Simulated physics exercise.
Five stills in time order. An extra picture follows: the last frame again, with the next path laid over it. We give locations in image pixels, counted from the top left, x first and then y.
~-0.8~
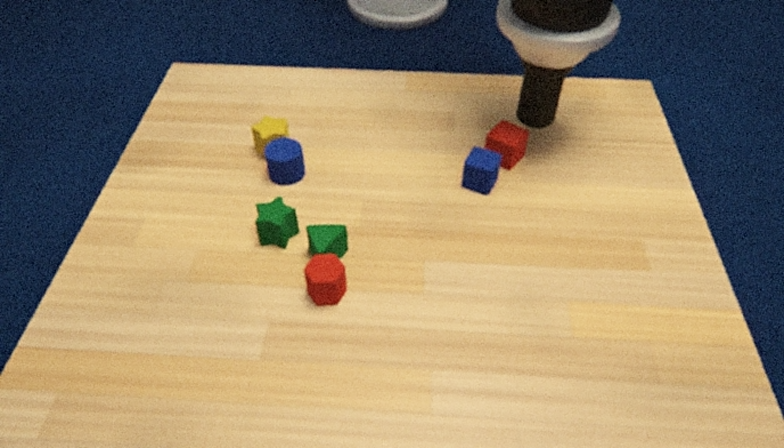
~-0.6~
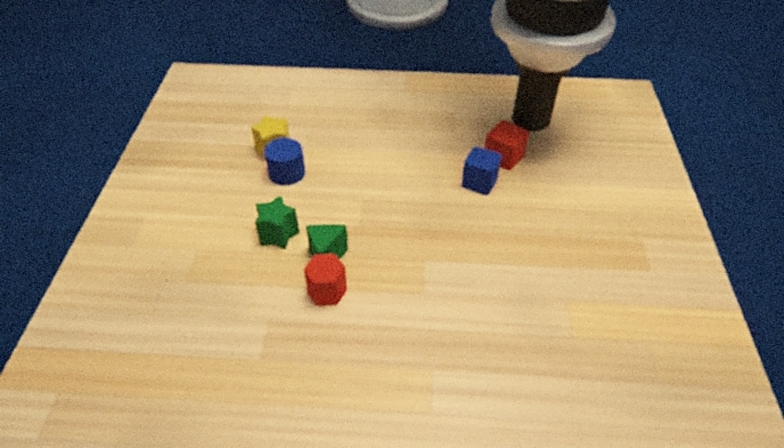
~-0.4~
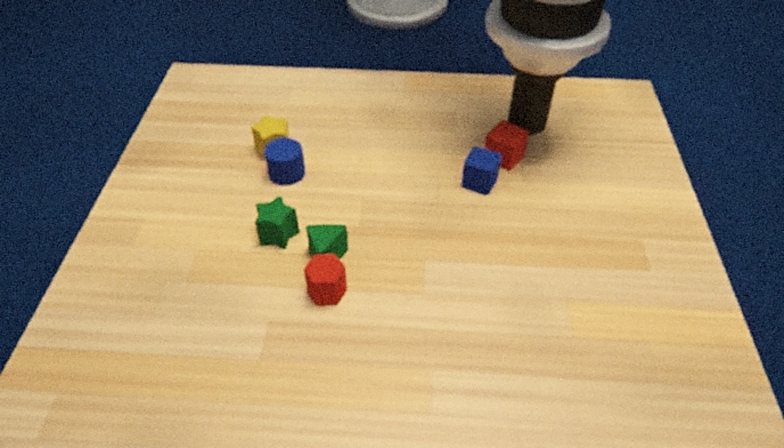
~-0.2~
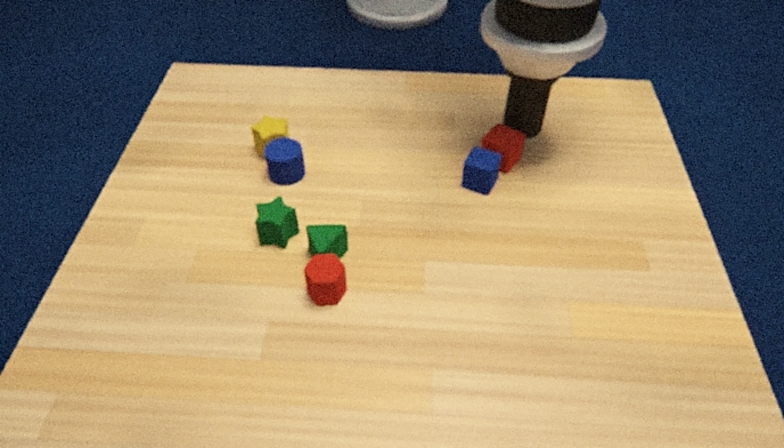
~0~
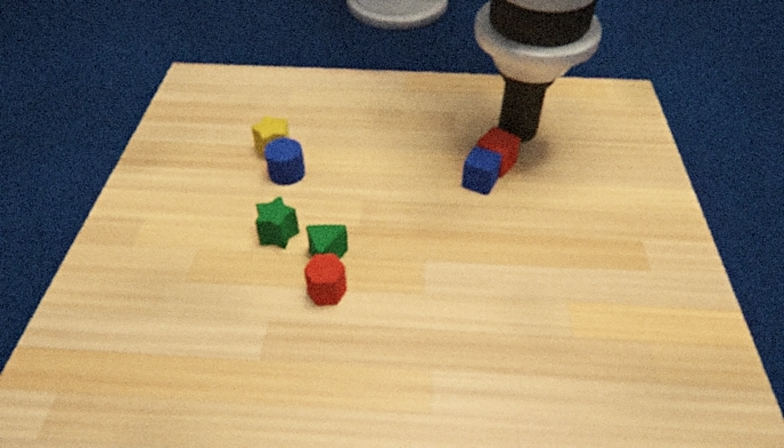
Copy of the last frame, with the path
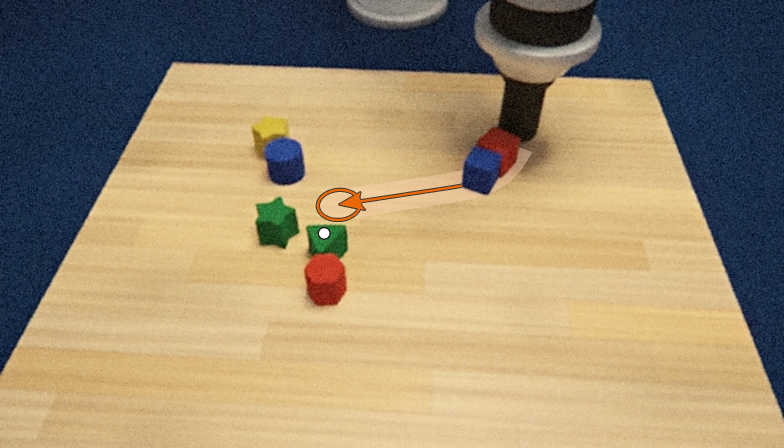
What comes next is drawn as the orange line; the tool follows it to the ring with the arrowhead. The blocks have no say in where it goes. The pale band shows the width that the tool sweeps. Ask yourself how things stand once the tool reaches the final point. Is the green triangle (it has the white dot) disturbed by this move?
At the end, its place is the same.
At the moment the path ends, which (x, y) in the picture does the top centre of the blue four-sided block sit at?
Around pixel (413, 224).
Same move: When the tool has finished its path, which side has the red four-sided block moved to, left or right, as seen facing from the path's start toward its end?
The shift is to the left of that direction.
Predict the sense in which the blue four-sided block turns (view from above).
Answer: Against the clock.
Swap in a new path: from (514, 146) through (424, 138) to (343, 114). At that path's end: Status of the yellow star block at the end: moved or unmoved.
Right where it was.
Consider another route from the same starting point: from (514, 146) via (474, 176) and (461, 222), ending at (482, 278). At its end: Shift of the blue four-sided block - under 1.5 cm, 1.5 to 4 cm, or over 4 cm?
The over 4 cm band.
Drawn move, from (514, 146) by way of (478, 181) and (410, 194) to (339, 205); the dot is on the green triangle.
The first path, step by step. One third of the way, tool at (480, 166); blue four-sided block at (439, 195); red four-sided block at (459, 176).
Two thirds of the way, tool at (411, 178); blue four-sided block at (413, 223), turned 35° anticlockwise; red four-sided block at (407, 198), turned 45° anticlockwise.
At the end, tool at (338, 189); green triangle still; blue four-sided block at (413, 224), turned 40° anticlockwise; red four-sided block at (406, 198), turned 50° anticlockwise.
